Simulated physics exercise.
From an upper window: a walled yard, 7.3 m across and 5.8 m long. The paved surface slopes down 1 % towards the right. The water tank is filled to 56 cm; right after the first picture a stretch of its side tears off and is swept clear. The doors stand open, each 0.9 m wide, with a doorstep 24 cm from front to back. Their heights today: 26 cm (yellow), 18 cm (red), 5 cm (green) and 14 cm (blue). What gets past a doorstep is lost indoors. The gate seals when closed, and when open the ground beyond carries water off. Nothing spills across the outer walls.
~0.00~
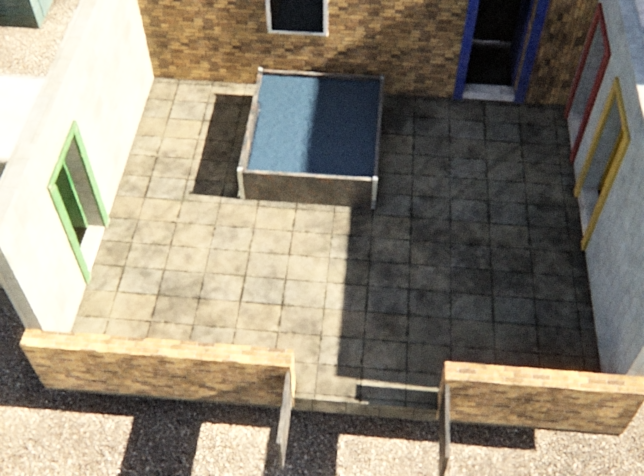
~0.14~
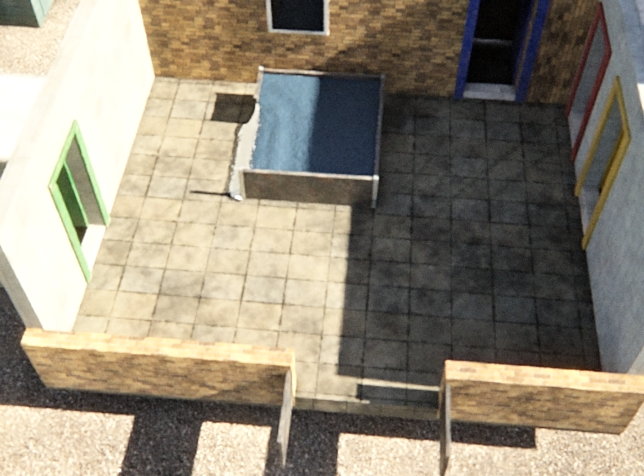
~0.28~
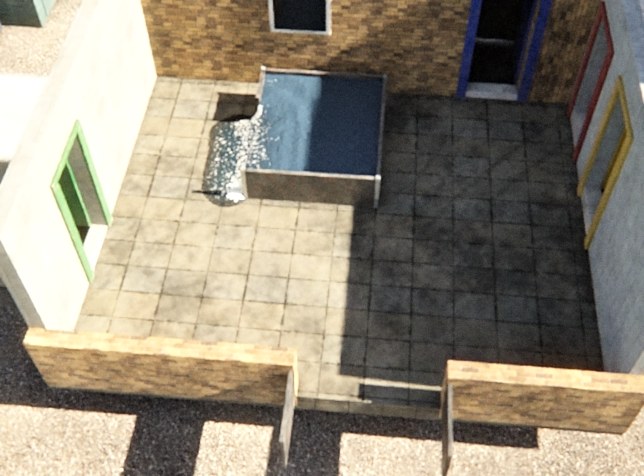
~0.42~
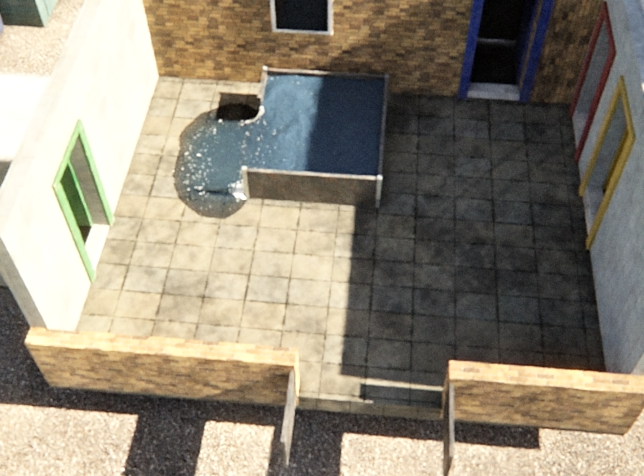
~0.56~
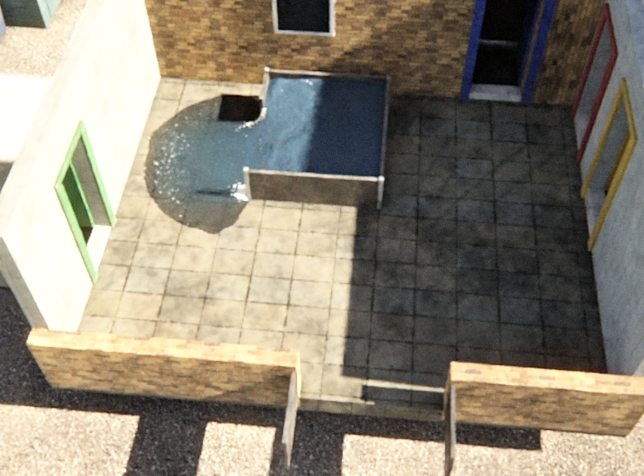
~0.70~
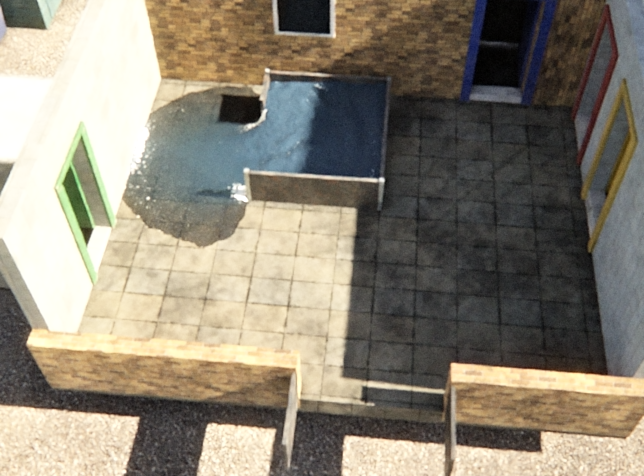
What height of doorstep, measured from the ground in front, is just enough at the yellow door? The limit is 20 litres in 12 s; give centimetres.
Close to 6 cm is just enough.
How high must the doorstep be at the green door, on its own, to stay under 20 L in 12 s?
About 11.0 cm at green.
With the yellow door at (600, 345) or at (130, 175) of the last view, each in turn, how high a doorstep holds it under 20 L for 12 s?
Roughly 8.0 and 29 cm.
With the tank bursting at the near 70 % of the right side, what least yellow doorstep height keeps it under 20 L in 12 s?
About 24 cm.
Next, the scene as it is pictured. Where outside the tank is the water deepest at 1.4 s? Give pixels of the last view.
At about (135, 160).
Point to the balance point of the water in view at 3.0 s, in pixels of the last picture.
At about (237, 170).
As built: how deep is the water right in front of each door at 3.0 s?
In cm: Yellow 0, red 0, green 12, blue 0.
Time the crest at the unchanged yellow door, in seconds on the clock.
Around 9.5 s.
After 1.4 s water covers 20 % of the floor, deepest (36 cm) near (135, 160); it has not reached the yellow door.
After 3.0 s water covers 30 % of the floor, deepest (32 cm) near (159, 86); it has not reached the yellow door.
After 12.0 s water covers 95 % of the floor, deepest (12 cm) near (568, 107); 8 cm at the yellow door, 0 litres in over its 26 cm doorstep.
At the yellow door as built, the water arrived by 6.0 s and peaked near 10 cm at 9.6 s.
With a doorstep of 5.5 cm, 28 litres would have come in within the 12 s; with 7.5 cm, 9 litres. So under 20 litres takes about 6 cm.
